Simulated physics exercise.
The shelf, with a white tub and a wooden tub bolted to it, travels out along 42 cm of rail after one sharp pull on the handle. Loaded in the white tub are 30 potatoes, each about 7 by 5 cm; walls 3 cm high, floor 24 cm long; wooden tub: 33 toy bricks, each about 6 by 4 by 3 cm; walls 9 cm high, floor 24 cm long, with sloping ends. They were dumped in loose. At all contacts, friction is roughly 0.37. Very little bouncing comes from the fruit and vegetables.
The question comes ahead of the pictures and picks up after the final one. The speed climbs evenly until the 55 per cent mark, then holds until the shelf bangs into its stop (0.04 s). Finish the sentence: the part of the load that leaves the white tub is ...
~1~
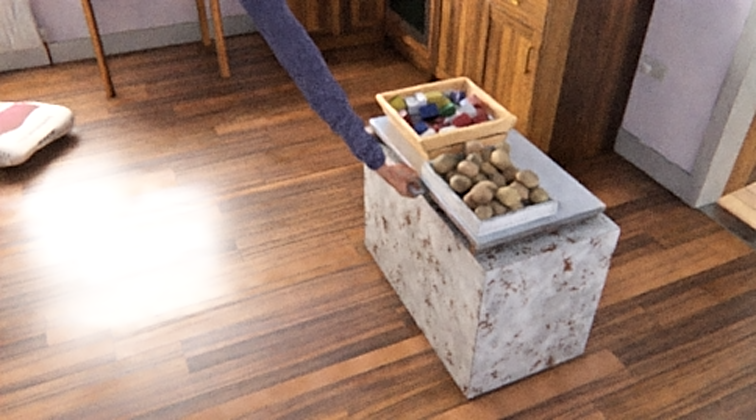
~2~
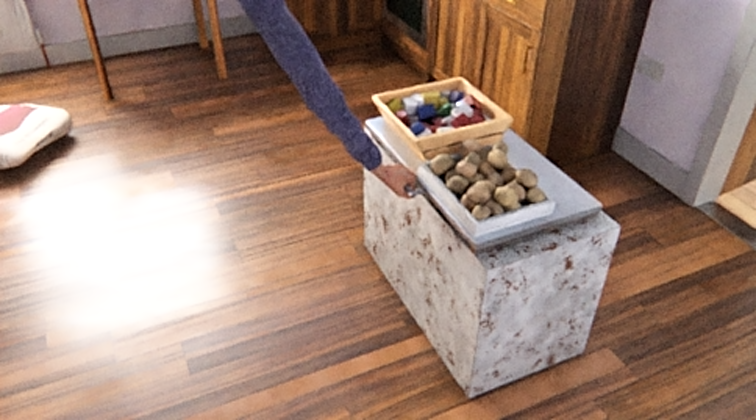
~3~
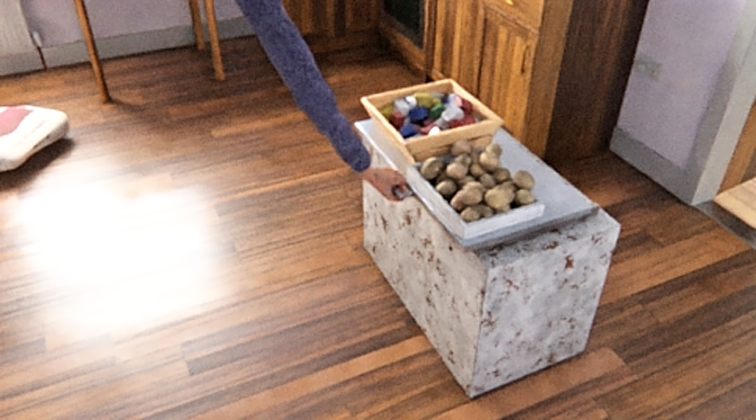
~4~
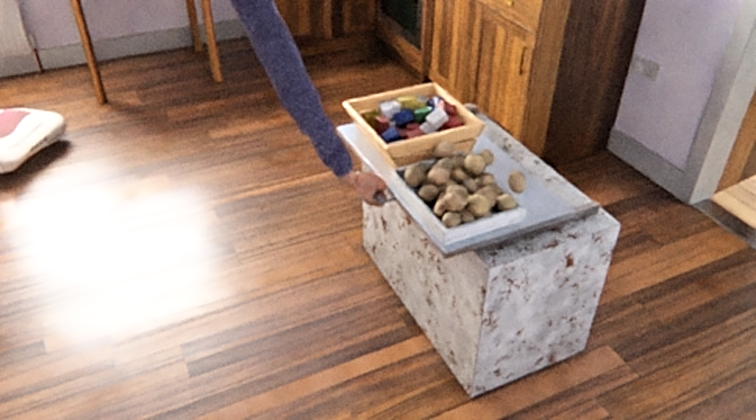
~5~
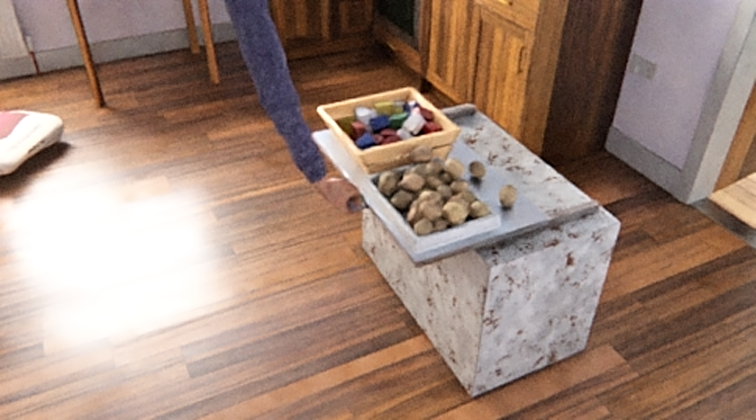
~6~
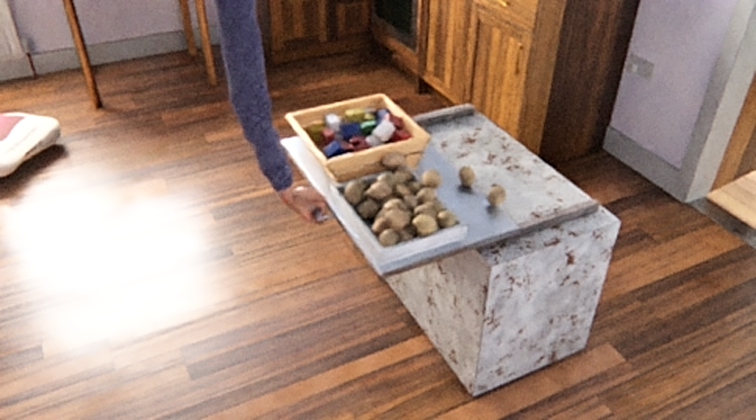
... bigger than a sixth.
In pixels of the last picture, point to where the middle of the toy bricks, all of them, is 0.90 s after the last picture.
Close to (321, 153).
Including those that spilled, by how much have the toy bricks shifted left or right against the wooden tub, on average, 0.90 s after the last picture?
On average they sit around 4 cm further left.
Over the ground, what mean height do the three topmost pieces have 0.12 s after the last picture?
On average they sit about 74 cm high.
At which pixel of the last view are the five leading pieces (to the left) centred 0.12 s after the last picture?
About (337, 226).
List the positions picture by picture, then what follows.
In the first picture (we follow the rim corner now nearest the camera), white tub at (482, 222); wooden tub at (422, 139); shelf out by 0 cm; nothing out yet.
White tub at (479, 222); wooden tub at (418, 139); shelf out by 1 cm, in the second picture.
White tub at (468, 225); wooden tub at (407, 142); shelf out by 5 cm, in the third picture.
White tub at (448, 230); wooden tub at (388, 146); shelf out by 12 cm; 2 out, the lowest potato at (486, 158), in the fourth picture.
White tub at (419, 239); wooden tub at (361, 153); shelf out by 21 cm; 2 out, the lowest potato at (478, 170), in the fifth picture.
White tub at (384, 250); wooden tub at (327, 161); shelf out by 32 cm; 4 out, the lowest potato at (467, 176), in the sixth picture.
Then, 0.04 s after the last picture, end of travel.
Then, 0.12 s after the last picture, 4 of 30 out of the white tub and 0 of 33 out of the wooden tub.
Then, 0.24 s after the last picture, 9 of 30 out of the white tub and 0 of 33 out of the wooden tub.
Then, 0.47 s after the last picture, 8 of 30 out of the white tub and 0 of 33 out of the wooden tub.
Final count (0.90 s after the last picture), 9 of 30 out of the white tub and 0 of 33 out of the wooden tub. Asked share, 9 of 30, 30 per cent.
